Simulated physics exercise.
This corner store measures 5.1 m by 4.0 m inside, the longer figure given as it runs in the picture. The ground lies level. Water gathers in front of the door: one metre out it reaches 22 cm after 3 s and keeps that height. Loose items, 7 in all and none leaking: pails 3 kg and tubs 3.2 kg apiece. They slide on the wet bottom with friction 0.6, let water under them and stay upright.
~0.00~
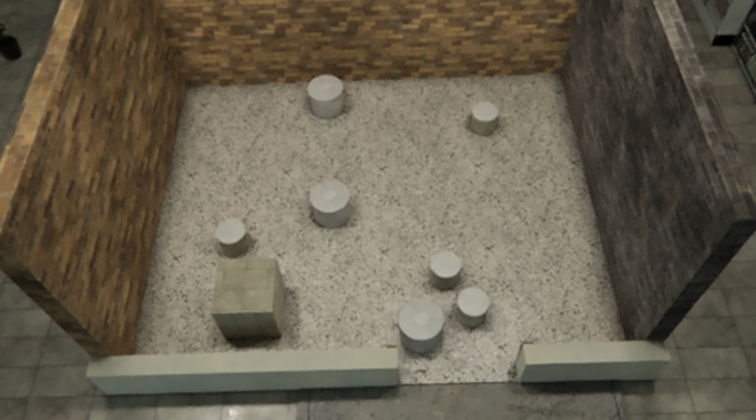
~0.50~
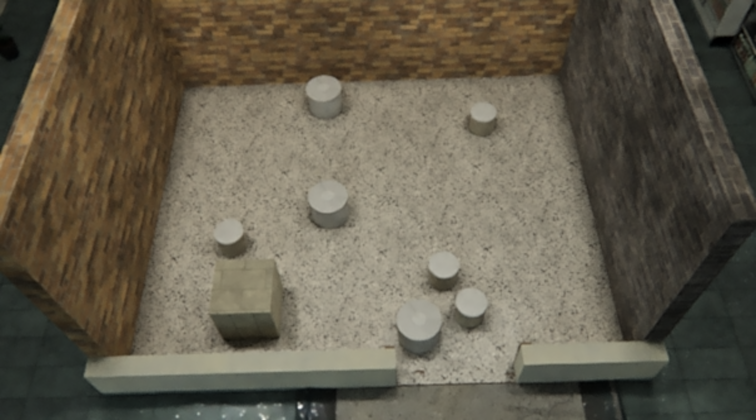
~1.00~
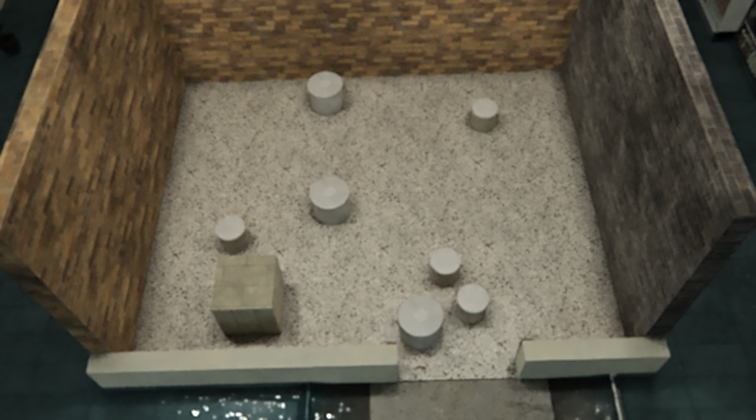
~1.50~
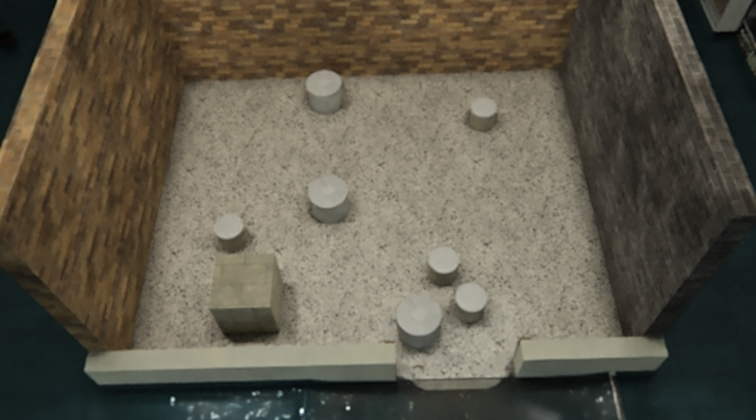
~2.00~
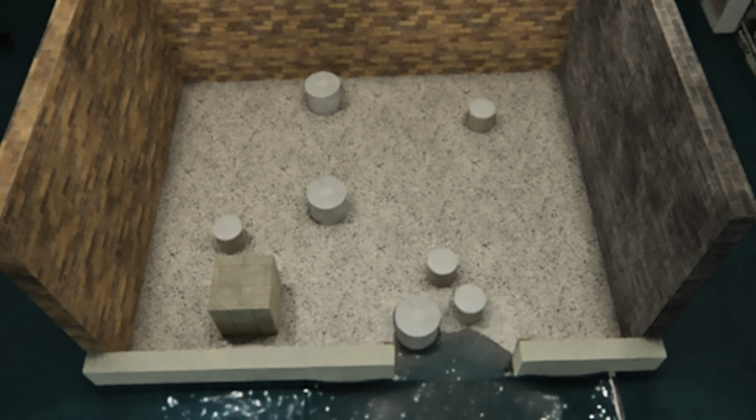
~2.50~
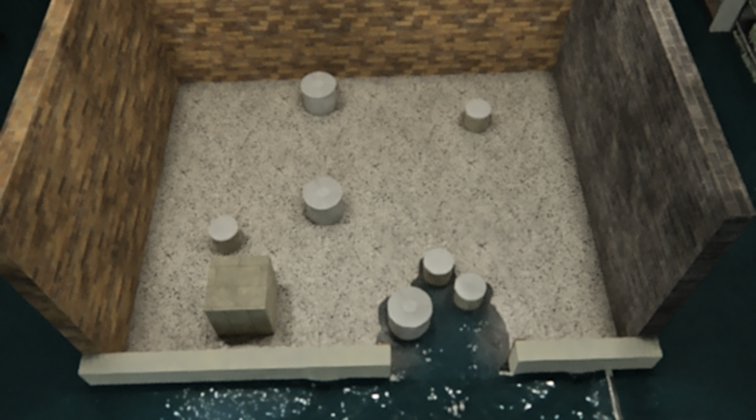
The clip shows a walled, gravel-floored enclosure with pale cylinders and a square block, seen from above, as dark water spreads outside the front, then enters through the gap and surrounds the nearest cylinders, a few shifting slightly.
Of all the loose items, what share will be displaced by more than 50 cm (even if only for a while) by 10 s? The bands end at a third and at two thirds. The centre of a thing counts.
Share: Two thirds or more.
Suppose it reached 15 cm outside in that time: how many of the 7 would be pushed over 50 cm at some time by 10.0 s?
In that case 6 of them.
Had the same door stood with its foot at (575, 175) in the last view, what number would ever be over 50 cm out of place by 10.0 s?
Then 5.
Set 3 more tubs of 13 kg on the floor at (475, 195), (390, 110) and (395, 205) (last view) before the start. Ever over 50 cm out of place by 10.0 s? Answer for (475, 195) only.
It is over.
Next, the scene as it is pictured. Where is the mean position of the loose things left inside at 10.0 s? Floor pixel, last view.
Near (285, 166).
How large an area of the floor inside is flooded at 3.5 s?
Roughly 4.5 m2.
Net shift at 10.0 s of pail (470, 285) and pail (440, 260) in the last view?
In turn: 350 cm, 350 cm.
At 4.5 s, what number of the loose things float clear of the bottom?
I count 1.
After 3.5 s 3 of 7 are over 50 cm from their spots; 0 afloat.
After 4.5 s 3 of 7 are over 50 cm from their spots; 1 afloat.
After 7.0 s 5 of 7 are over 50 cm from their spots; 5 afloat.
After 10.0 s 6 of 7 are over 50 cm from their spots, and 6 have been at some point; 6 afloat.
